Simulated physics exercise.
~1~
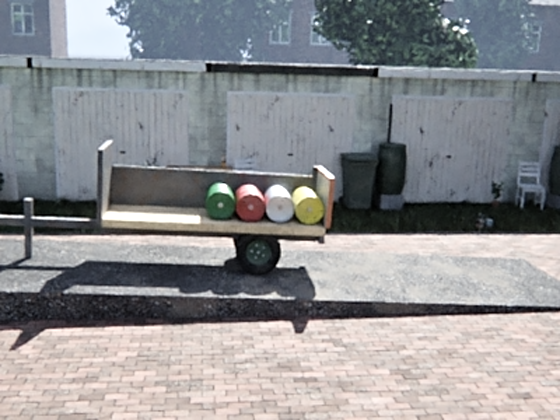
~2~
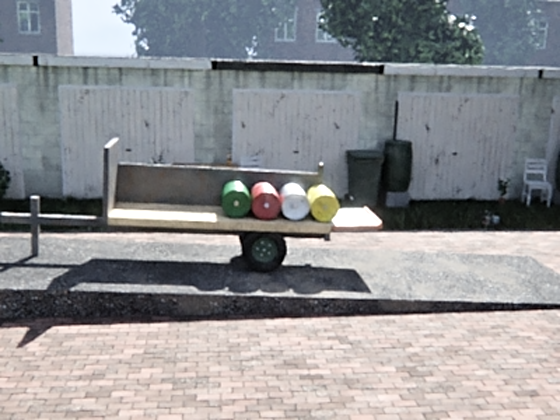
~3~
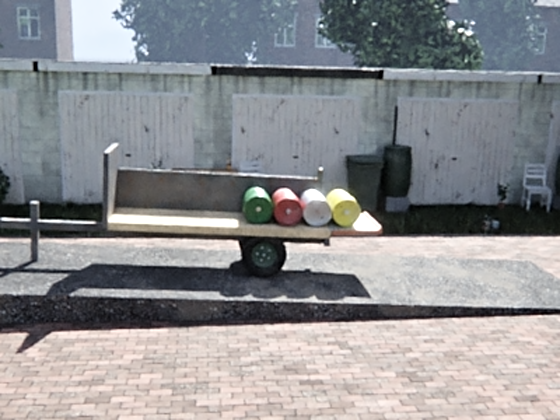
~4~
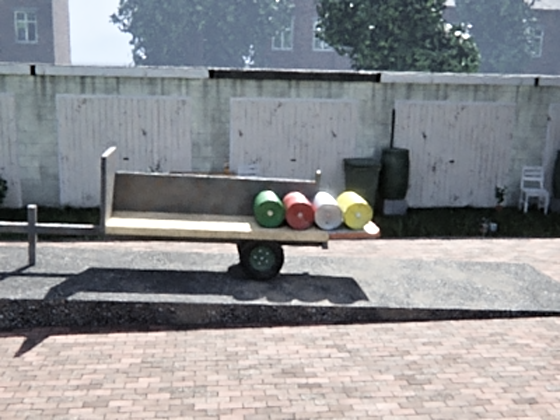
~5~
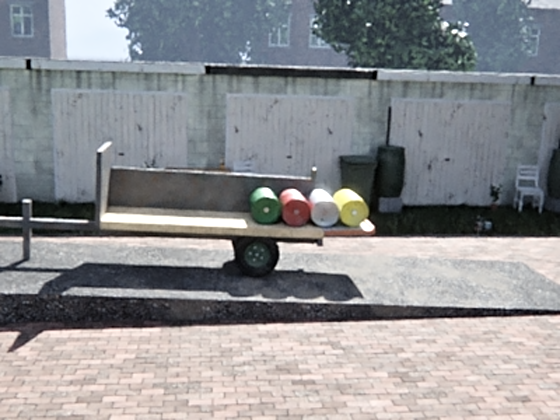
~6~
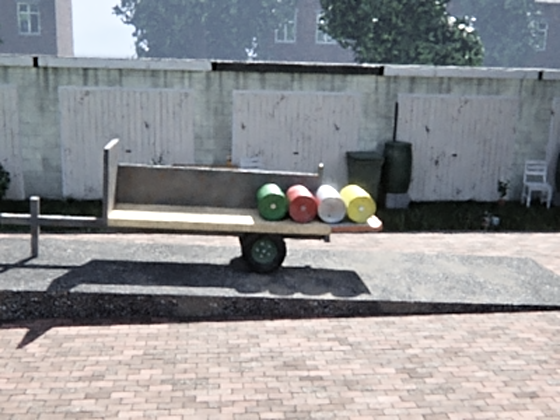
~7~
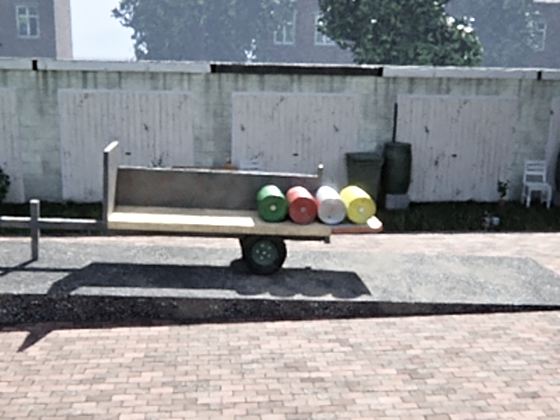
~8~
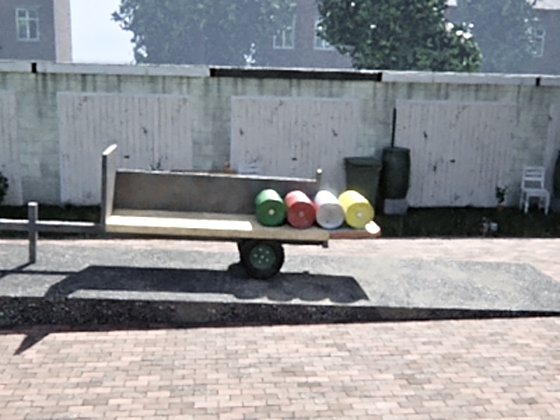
The video shows a trailer with green, red, white and yellow barrels lying in a row as its right end gate lowers; the barrels roll right together and stop, the yellow one out on the open gate and the green and red ones still on the bed.
